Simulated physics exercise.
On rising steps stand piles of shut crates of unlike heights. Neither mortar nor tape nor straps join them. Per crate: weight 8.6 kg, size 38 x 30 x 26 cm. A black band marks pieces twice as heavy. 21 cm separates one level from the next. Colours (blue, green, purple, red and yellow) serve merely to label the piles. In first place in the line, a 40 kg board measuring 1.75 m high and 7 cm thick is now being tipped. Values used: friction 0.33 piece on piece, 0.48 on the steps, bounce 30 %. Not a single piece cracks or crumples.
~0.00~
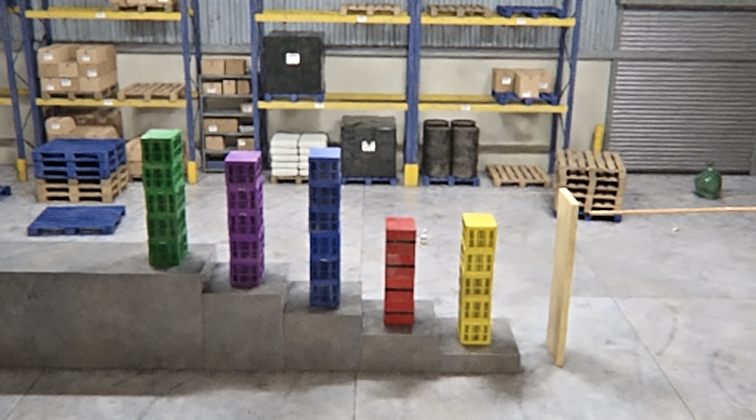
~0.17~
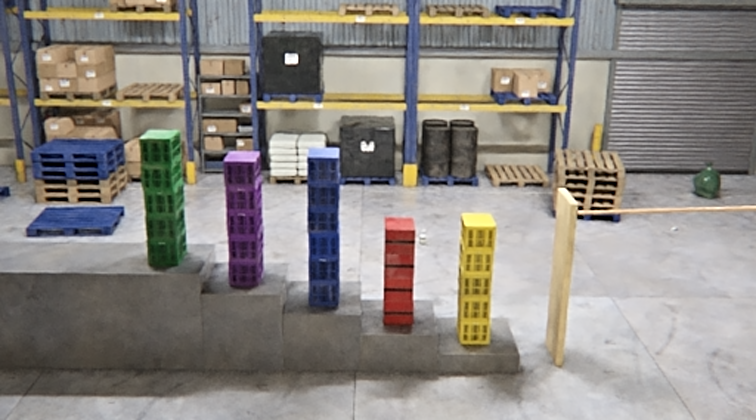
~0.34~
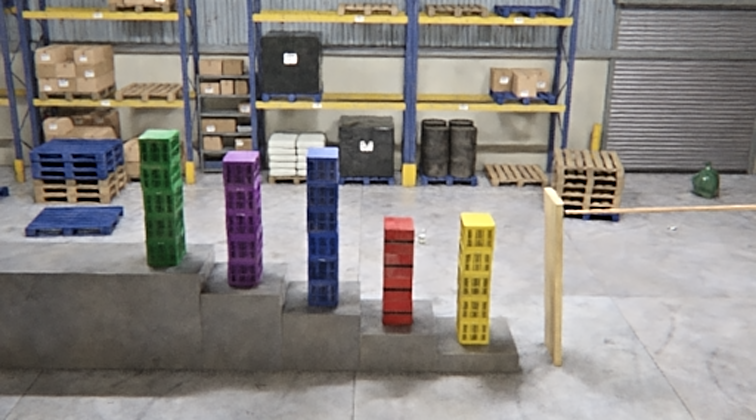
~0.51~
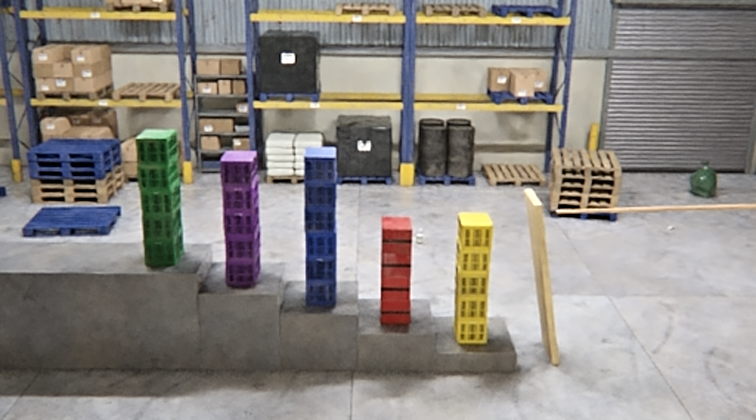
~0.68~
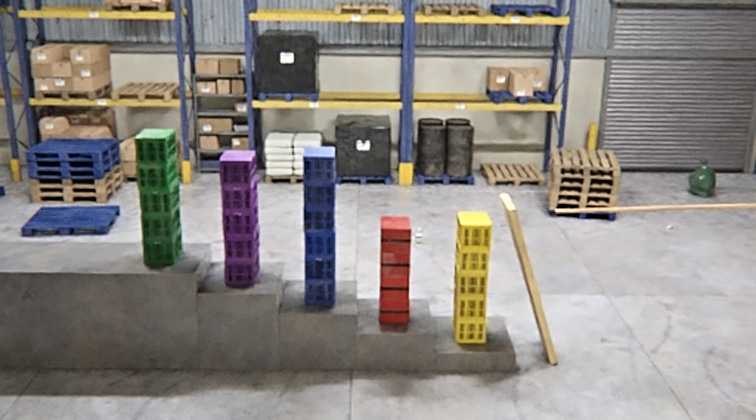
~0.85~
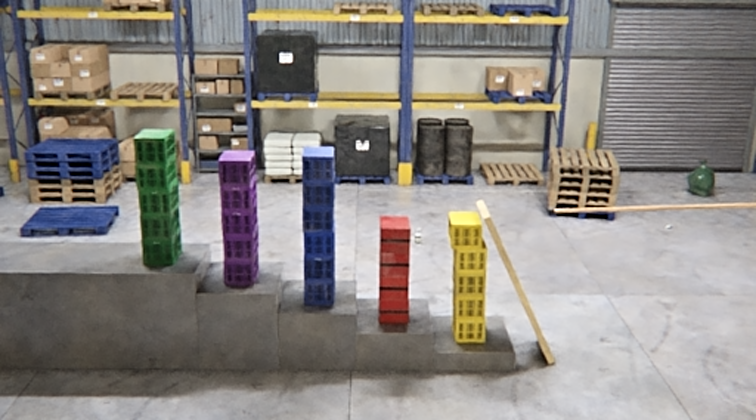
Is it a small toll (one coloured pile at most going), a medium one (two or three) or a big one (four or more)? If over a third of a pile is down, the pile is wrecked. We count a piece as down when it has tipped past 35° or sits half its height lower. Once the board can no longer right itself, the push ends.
A big one.
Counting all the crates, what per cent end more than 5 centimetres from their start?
Fraction: 95 %.
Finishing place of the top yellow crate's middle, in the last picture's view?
Resting position, last image: About (377, 257).
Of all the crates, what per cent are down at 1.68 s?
15 per cent by then.
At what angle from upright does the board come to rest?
Lean from upright: Around 65°.
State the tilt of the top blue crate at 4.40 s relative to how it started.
I'd estimate close to 40°.
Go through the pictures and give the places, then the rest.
In the first frame (places mark the middle of the side facing us), pole end (588, 214) 13 cm short, board 0° from upright; top blue crate (324, 170); top yellow crate (481, 239); the rest undisturbed.
In the second frame, pole end 19 mm short, board 0° from upright; top yellow crate (480, 238).
In the third frame, pole end (564, 213) 9 cm in, board 4° from upright; top blue crate (322, 170); the rest undisturbed.
In the fourth frame, pole end (555, 213) 16 cm in, stopped, board 10° from upright; top blue crate (319, 170); the rest undisturbed.
In the fifth frame, pole end (554, 212) 16 cm in, stopped, board 18° from upright; top blue crate (318, 169); the rest undisturbed.
In the sixth frame, pole end (553, 212) 16 cm in, stopped, board 26° from upright; top yellow crate (467, 237) shifted 8 cm; top blue crate (318, 169); one has shifted.
After 1.68 s, board 51° from upright; 4 of the 25 crates down; top yellow crate leaning 18°, 18 cm lower; top red crate leaning 13°.
After 3.28 s, board 66° from upright; 11 of the 25 crates down; top red crate leaning 45°, 25 cm lower; top blue crate leaning 29°, 15 cm lower.
After 4.40 s, board 66° from upright; 23 of the 25 crates down; top green crate on its side; top purple crate on its side.
At rest (6.2 s), board 66° from upright; 23 of the 25 crates down; top green crate on its side; top red crate leaning 45°, 25 cm lower. Wrecked, blue, green, purple, red and yellow. As the last picture would show them, middles, top red crate near (328, 257).
